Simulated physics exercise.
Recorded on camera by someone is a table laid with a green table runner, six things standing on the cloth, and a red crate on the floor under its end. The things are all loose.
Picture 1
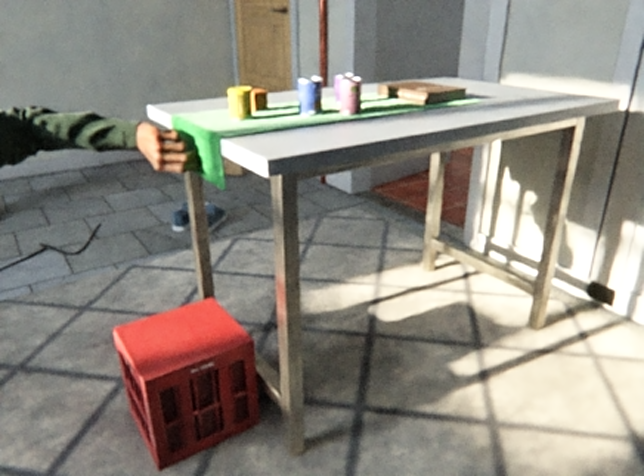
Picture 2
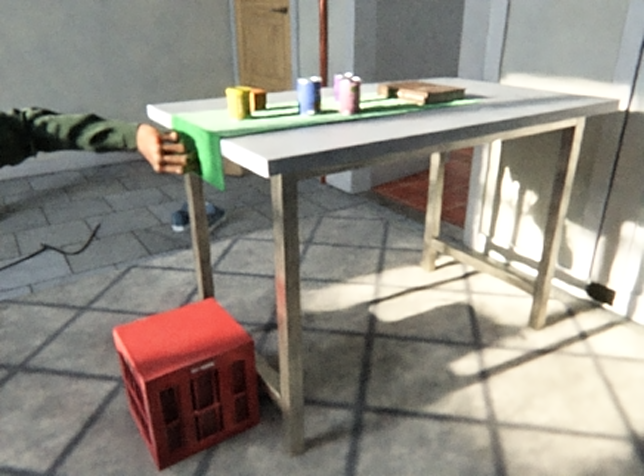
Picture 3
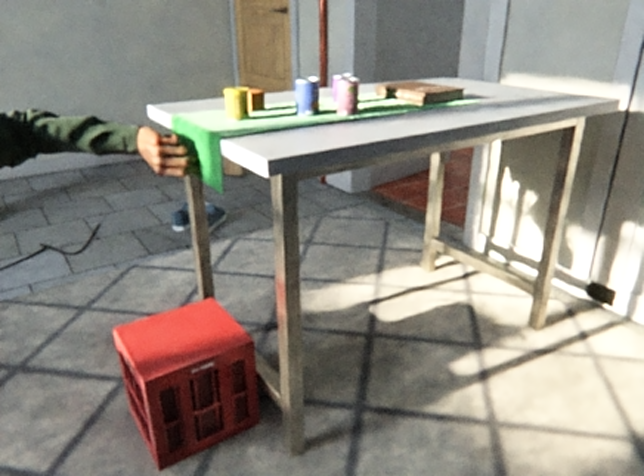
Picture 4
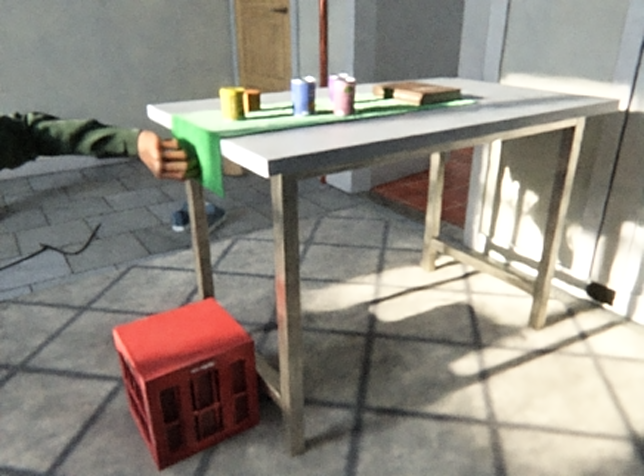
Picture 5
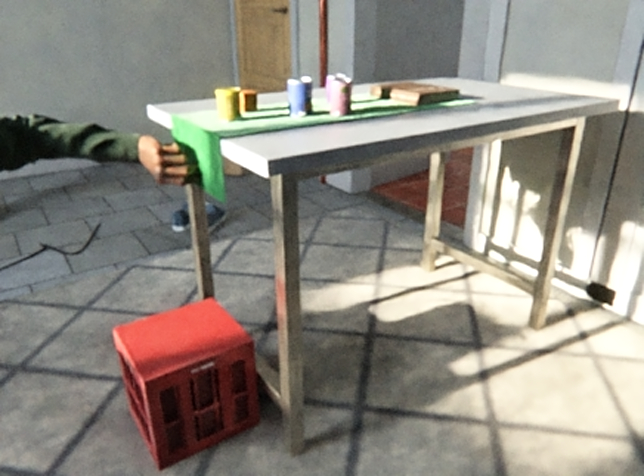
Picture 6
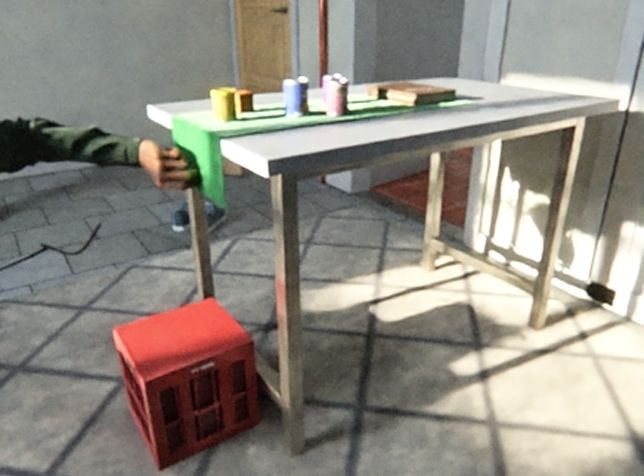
At first, cans, an orange cube and a flat brown item stand on a green runner across a white table, above a red crate, while a hand grips the cloth's left end. The hand draws the runner slightly downward, and the things on it shift a little left together.
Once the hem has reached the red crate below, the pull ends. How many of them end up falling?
Gone: Four.
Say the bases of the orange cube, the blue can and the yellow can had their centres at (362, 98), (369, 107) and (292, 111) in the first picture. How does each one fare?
Start with the orange cube, which is kept; next the blue can, which is kept; last the yellow can, which is lost.
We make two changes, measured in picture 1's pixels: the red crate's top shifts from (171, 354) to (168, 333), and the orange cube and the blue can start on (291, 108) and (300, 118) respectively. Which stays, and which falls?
Here's what happens: The orange cube leaves its perch, the blue can leaves its perch.
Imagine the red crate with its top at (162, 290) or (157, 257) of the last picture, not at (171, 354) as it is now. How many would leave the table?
First case 2, second 1.
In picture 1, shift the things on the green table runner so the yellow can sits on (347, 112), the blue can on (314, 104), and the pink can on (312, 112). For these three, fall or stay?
The yellow can will end up down, the blue can will end up down, and the pink can will end up down.
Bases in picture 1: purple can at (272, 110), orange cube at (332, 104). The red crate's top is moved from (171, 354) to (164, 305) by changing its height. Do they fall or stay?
Purple can is gone, orange cube stays.
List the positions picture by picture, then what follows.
In the first picture, hem (225, 190); yellow can (240, 89); orange cube (256, 91); blue can (310, 79); pink can (351, 79); purple can (345, 75); top of the crate (171, 354).
In the second picture, hem (224, 191); yellow can (239, 89).
In the third picture, hem (223, 194); orange cube (253, 91).
In the fourth picture, hem (224, 199); blue can (304, 79); top of the crate (171, 354).
In the fifth picture, hem (226, 203); pink can (342, 80).
In the sixth picture, hem (226, 208); yellow can (224, 90); orange cube (242, 92); blue can (296, 80); pink can (338, 80); purple can (333, 76).
Soon after, hem near (203, 259); yellow can and orange cube gone.
After that, hem near (206, 304); yellow can, orange cube and blue can gone.
In the end, hem on the crate; yellow can, orange cube, blue can and pink can gone. It carries off four.
